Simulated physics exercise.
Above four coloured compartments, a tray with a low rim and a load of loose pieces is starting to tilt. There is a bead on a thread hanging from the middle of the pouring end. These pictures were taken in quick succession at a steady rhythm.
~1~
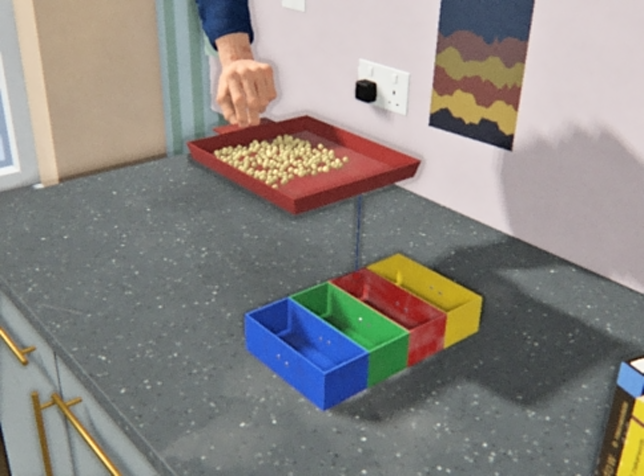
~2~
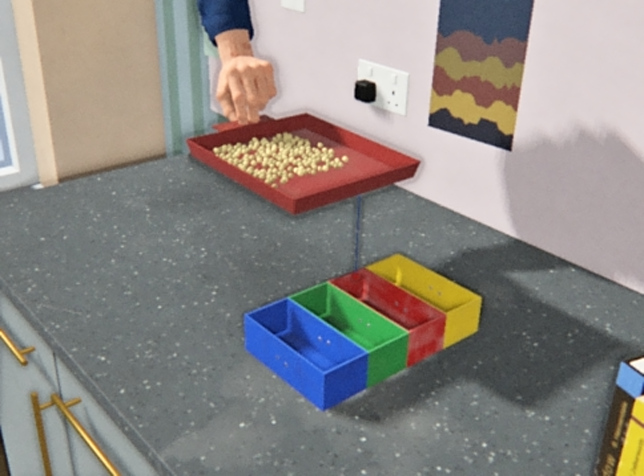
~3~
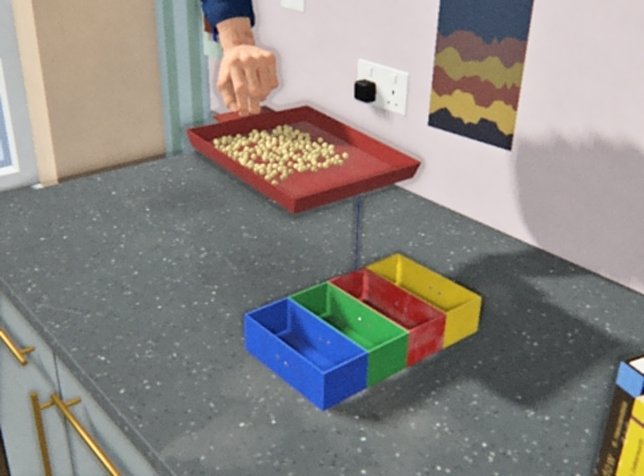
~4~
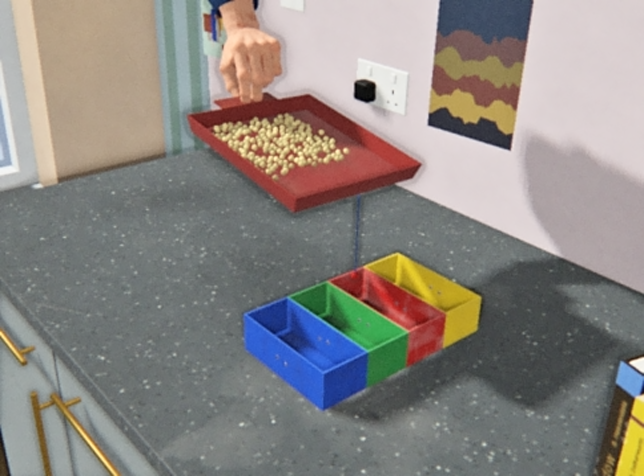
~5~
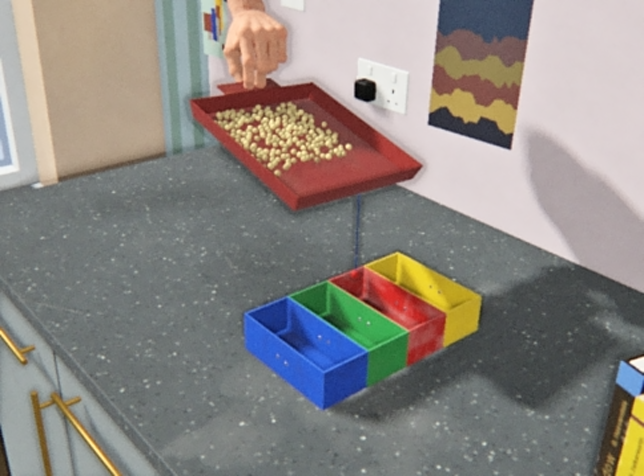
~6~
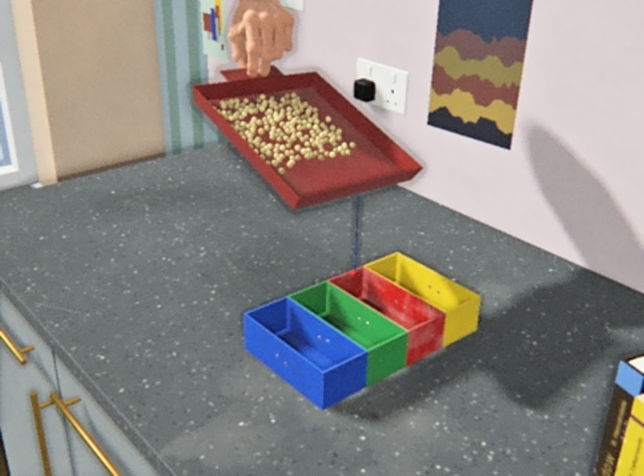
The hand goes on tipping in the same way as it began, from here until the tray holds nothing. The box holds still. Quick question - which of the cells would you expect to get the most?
I would expect the yellow cell to get the most.
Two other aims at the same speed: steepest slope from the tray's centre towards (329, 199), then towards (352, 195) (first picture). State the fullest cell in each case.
One: The cell in blue. Two: The green cell.
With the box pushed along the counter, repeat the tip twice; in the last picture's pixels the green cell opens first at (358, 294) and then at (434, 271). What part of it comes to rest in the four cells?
You'd see roughly 100 per cent first and roughly 70 per cent second.
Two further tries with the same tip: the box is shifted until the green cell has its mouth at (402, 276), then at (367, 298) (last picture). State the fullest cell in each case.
For the first spot the answer is the cell in green, and for the second spot it is red.
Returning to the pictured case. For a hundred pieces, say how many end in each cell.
The blue cell holds 0 %, the green cell 10 %, the red cell 40 % and the yellow cell 50 %.
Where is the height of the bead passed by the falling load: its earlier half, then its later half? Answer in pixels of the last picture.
I'd say around (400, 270) at first, then around (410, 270).
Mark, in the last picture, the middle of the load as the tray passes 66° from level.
Roughly at (376, 186).
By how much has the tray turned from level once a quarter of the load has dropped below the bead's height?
Reading: Some 100°.
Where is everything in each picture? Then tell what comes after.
Corners of the pouring end at (295, 196) and (415, 160), level; middle of the load at (279, 159), soya beans; bead on its thread at (356, 276); blue cell at (346, 377); green cell at (388, 356); red cell at (427, 337); yellow cell at (463, 319), in the first picture.
Corners of the pouring end at (295, 196) and (415, 161), level; middle of the load at (278, 158), in the second picture.
Corners of the pouring end at (296, 196) and (415, 161), tipped barely, lowest at the right corner; middle of the load at (279, 152), in the third picture.
Corners of the pouring end at (297, 195) and (416, 163), tipped a little, lowest at the right corner; middle of the load at (279, 143), in the fourth picture.
Corners of the pouring end at (298, 194) and (417, 164), tipped a little, lowest at the right corner; middle of the load at (282, 134), in the fifth picture.
Corners of the pouring end at (299, 194) and (418, 166), tipped clearly, lowest at the right corner; middle of the load at (283, 125), about two thirds on the move; blue cell at (345, 377); green cell at (387, 355); red cell at (426, 336); yellow cell at (461, 318), in the sixth picture.
Soon after the last picture, tray tipped steeply; most on the tray; a stray few in the red cell; a stray few in the yellow cell; a small part falling or outside the box.
A little later, tray tipped past a quarter turn; a small part on the tray; about a quarter in the yellow cell; about a quarter in the red cell; a stray few in the green cell; a stray few in the blue cell; about a third falling or outside the box.
Later still, tray tipped past a quarter turn; about half in the yellow cell; about a third in the red cell; a small part in the green cell; a stray few in the blue cell; a stray few falling or outside the box.
At rest, tray tipped past a quarter turn; about half in the yellow cell; about a third in the red cell; a small part in the green cell; a stray few in the blue cell; a stray few outside the box.
